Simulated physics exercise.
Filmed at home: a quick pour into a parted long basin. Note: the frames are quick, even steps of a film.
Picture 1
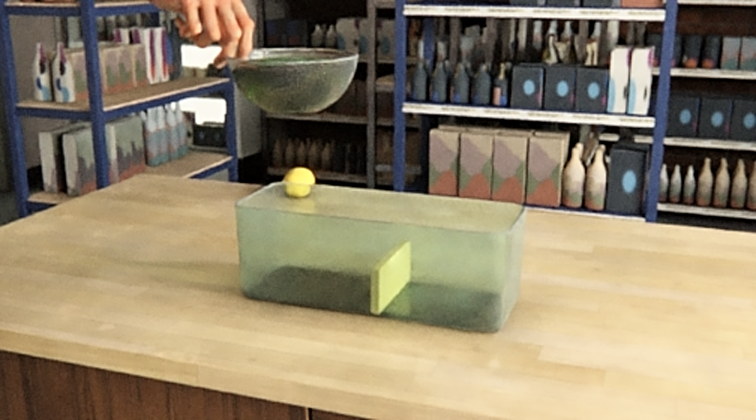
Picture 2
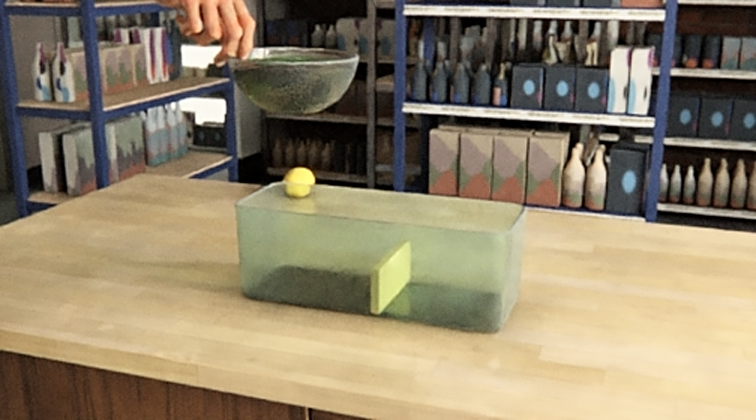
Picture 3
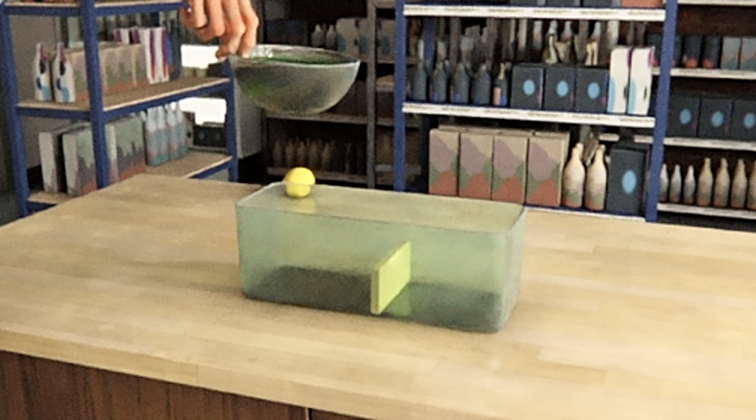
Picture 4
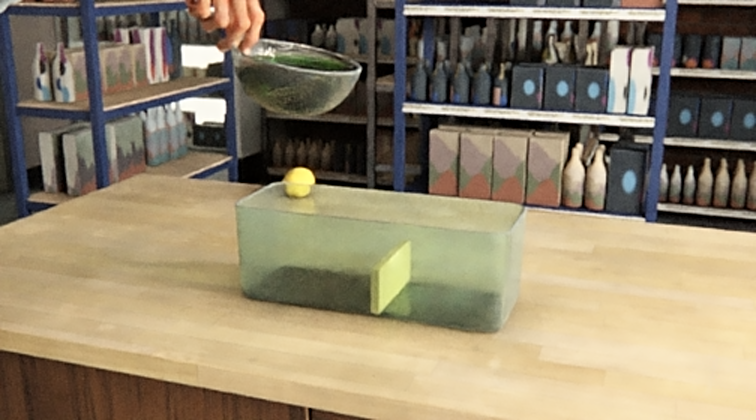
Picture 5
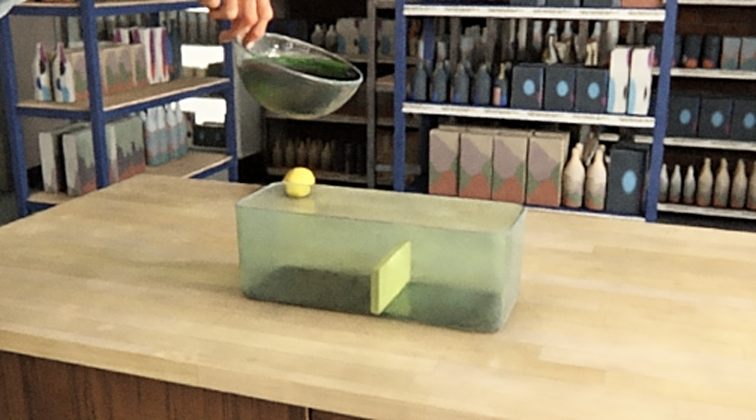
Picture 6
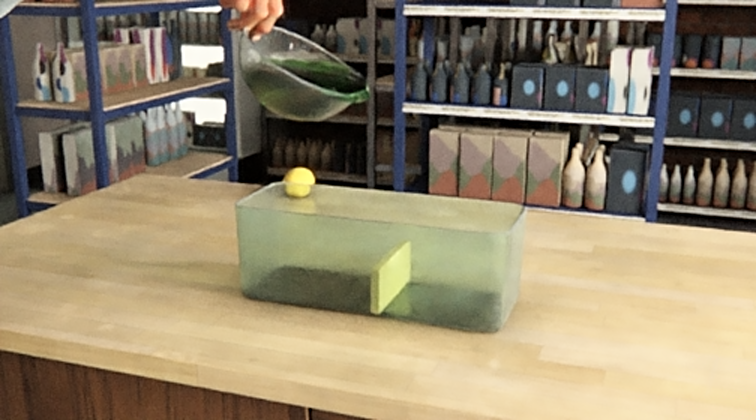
A hand tilts a glass bowl of green liquid rightward above a divided clear basin.
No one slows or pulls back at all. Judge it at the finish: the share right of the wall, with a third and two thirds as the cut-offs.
At the finish, the right of the wall has a third to two thirds.
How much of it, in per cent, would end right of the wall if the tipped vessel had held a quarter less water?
About 45 in a hundred.
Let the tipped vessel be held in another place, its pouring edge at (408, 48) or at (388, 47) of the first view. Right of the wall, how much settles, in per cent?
90 % and 80 %.
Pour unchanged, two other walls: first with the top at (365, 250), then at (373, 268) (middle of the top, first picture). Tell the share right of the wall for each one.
Try 1: About 80 percent; try 2: About 70 percent.
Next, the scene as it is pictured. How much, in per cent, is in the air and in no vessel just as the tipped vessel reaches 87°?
Around 40 percent.
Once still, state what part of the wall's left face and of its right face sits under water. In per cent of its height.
Once it is still, the left part shows 20 per cent and the right part 40.
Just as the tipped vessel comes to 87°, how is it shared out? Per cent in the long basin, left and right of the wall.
Left: 5 %; right: 40 %.
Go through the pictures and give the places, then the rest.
The first frame shows tilt 0°; pouring edge (352, 59); surface from (241, 61) to (351, 66); the long basin's rim runs from (255, 195) to (518, 221); the wall's top is at (392, 255).
The second frame shows tilt 1°; pouring edge (353, 61); surface from (242, 60) to (352, 67).
The third frame shows tilt 5°; pouring edge (354, 66); surface from (243, 59) to (353, 69).
The fourth frame shows tilt 12°; pouring edge (356, 73); surface from (245, 58) to (355, 72).
The fifth frame shows tilt 20°; pouring edge (356, 83); surface from (249, 58) to (358, 78); 2 per cent is over the edge.
The sixth frame shows tilt 30°; pouring edge (355, 95); surface from (252, 61) to (349, 82); 10 per cent is over the edge.
A moment on, the tilt is 87° and 12 per cent is still to pour, 7 is left of the wall and 40 right of it.
Next, the tilt is 101° and 0 per cent is still to pour, 38 is left of the wall and 56 right of it.
Then the tilt is 101° and 0 per cent is still to pour, 39 is left of the wall and 56 right of it.
Later the tilt is 101° and 0 per cent is still to pour, 39 is left of the wall and 56 right of it.
At rest 39 per cent lies left of the wall, 56 right of it and 4 outside.
